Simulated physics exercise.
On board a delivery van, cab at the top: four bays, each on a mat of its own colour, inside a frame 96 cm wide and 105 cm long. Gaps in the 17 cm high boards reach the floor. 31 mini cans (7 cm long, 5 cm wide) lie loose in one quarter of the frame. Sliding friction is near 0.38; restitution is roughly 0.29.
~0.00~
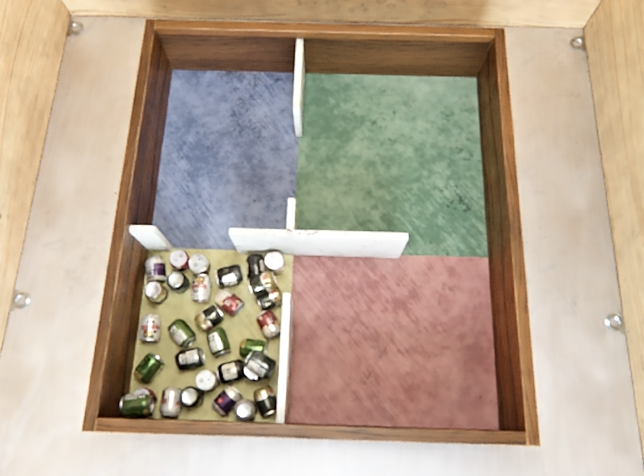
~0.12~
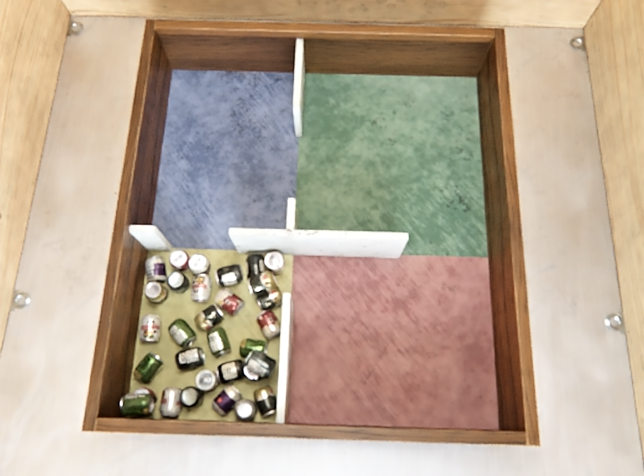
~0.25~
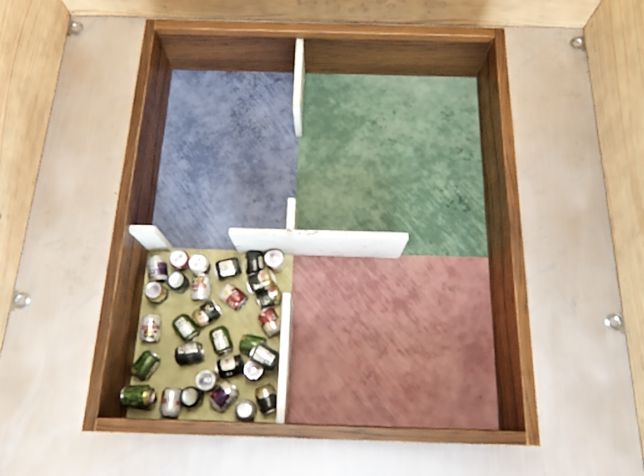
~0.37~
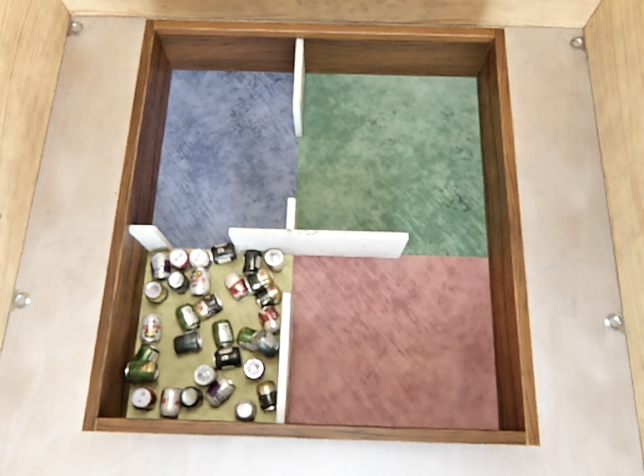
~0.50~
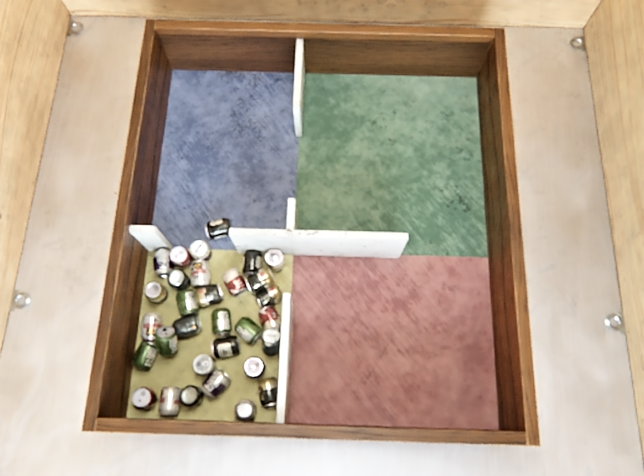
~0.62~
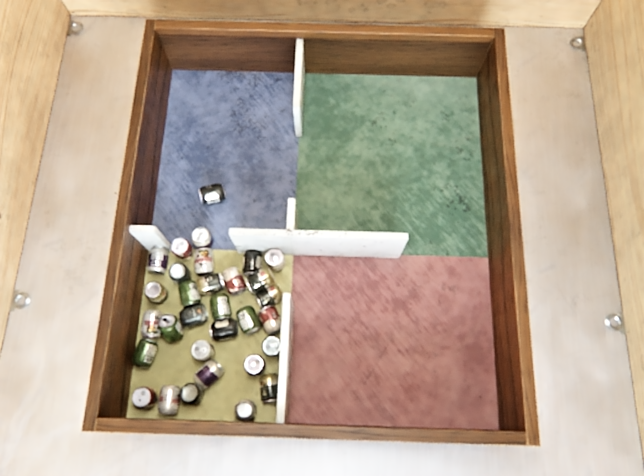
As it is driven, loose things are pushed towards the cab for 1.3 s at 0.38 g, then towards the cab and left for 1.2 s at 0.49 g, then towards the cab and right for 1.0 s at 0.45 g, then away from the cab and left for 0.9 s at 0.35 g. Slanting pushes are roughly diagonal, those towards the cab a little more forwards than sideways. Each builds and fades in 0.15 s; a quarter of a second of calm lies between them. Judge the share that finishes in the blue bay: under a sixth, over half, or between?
Expect a sixth to a half of the load in the blue bay.
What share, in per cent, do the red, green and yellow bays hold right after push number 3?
By then: Red 0, green 10, yellow 60 per cent.
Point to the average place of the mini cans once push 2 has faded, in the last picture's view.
Around (195, 253).
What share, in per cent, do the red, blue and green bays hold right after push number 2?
Red 0, blue 30, green 0 per cent.
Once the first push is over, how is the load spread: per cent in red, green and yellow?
Red 0, green 0, yellow 70 per cent.
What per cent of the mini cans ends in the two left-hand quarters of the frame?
About 90 per cent.
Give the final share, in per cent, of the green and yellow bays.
Green 10, yellow 60 per cent.
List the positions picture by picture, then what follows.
In the first picture, middle of the blue mat (228, 154); middle of the green mat (391, 159); middle of the red mat (393, 338); middle of the yellow mat (212, 333); 31 in the yellow bay; the can farthest behind, in the direction of the first push, is at (246, 410).
In the second picture, 31 in the yellow bay; the can farthest behind, in the direction of the first push, is at (246, 410).
In the third picture, 31 in the yellow bay; the can farthest behind, in the direction of the first push, is at (246, 410).
In the fourth picture, 31 in the yellow bay; the can farthest behind, in the direction of the first push, is at (246, 410).
In the fifth picture, 1 in the blue bay and 30 in the yellow bay; the can farthest behind, in the direction of the first push, is at (246, 410).
In the sixth picture, 2 in the blue bay and 29 in the yellow bay; the can farthest behind, in the direction of the first push, is at (246, 410).
After push 1 (1.54 s), 9 in the blue bay and 22 in the yellow bay.
After push 2 (2.99 s), 9 in the blue bay and 22 in the yellow bay.
After push 3 (4.24 s), 9 in the blue bay, 3 in the green bay and 19 in the yellow bay.
After push 4 (5.39 s), 1 in the red bay, 10 in the blue bay, 2 in the green bay and 18 in the yellow bay.
Final count (at 6.56 s), 1 in the red bay, 9 in the blue bay, 2 in the green bay and 19 in the yellow bay. Asked share, 9 of 31, 29 per cent.
